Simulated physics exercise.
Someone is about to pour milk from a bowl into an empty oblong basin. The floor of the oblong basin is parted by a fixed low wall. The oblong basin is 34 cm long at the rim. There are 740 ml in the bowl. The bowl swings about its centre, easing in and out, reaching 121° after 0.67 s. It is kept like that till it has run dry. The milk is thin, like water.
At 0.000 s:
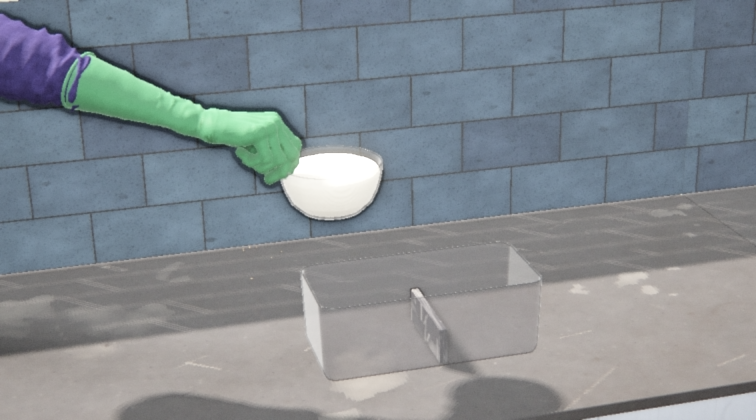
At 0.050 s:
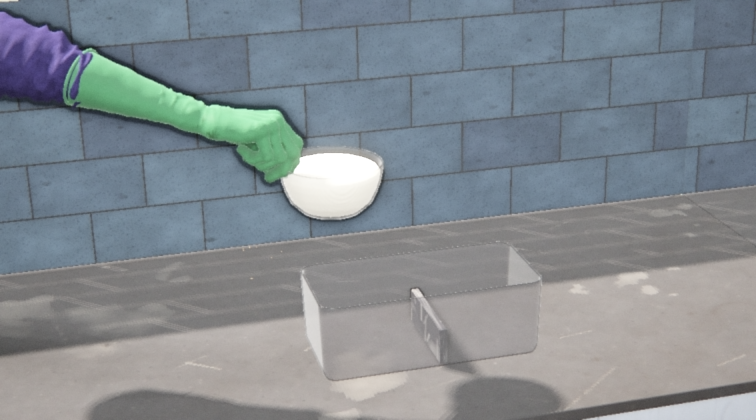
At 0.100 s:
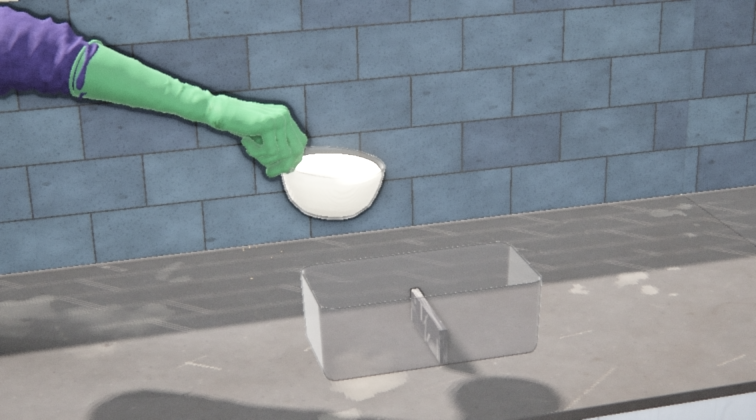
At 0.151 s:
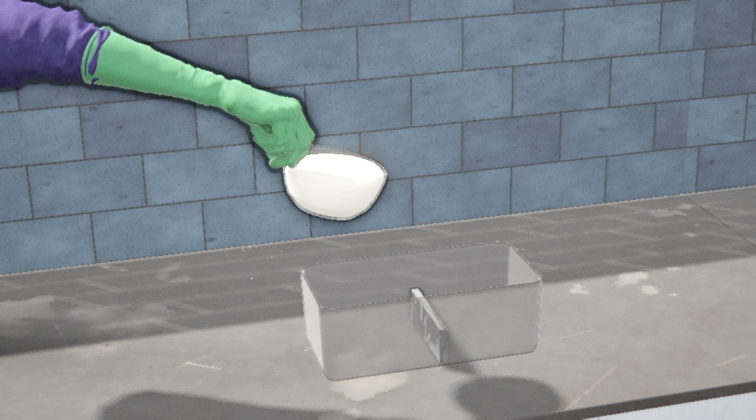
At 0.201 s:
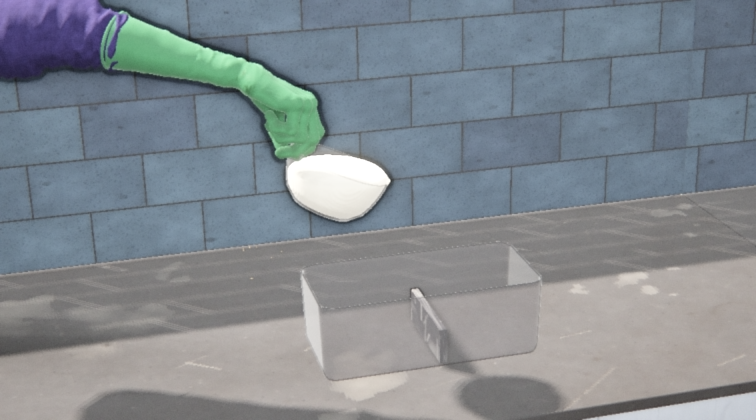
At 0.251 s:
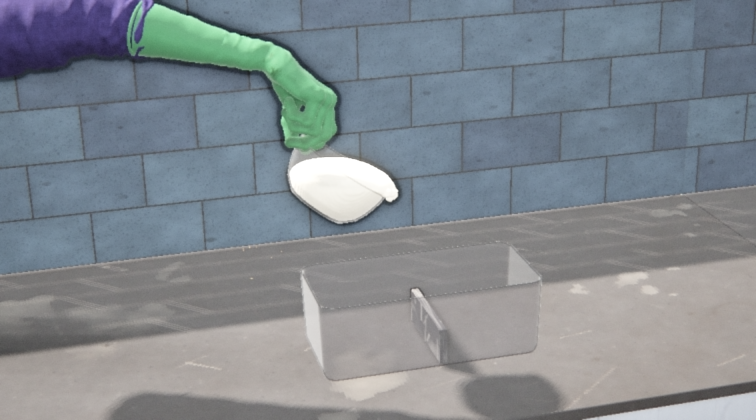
At the start, a green-gloved hand with a purple sleeve holds a glass bowl of white liquid level above an empty clear basin, before a blue brick wall. The hand then rises slightly and turns, tilting the bowl gradually to the right until the liquid reaches past its lowered rim.
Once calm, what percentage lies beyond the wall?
The far part has some 30 per cent.
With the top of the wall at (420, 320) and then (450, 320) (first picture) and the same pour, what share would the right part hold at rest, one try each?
First 50, then 15 per cent.
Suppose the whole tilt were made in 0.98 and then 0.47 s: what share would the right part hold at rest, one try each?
In turn about 45 and 15 per cent.
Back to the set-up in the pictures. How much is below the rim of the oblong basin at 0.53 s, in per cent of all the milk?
Some 58 per cent.
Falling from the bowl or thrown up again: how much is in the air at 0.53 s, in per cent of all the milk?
About 36 per cent.
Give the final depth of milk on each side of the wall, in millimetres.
Left about 18 mm, right about 10 mm.
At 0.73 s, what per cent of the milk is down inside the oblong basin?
Near 94 in a hundred.
By 0.53 s the tilt is 108° and 6 per cent is still to pour, 30 is left of the wall and 27 right of it.
By 0.73 s the tilt is 121° and 0 per cent is still to pour, 66 is left of the wall and 28 right of it.
By 0.94 s the tilt is 121° and 0 per cent is still to pour, 66 is left of the wall and 29 right of it.
By 1.17 s the tilt is 121° and 0 per cent is still to pour, 66 is left of the wall and 29 right of it.
At rest 66 per cent lies left of the wall, 30 right of it and 4 outside.
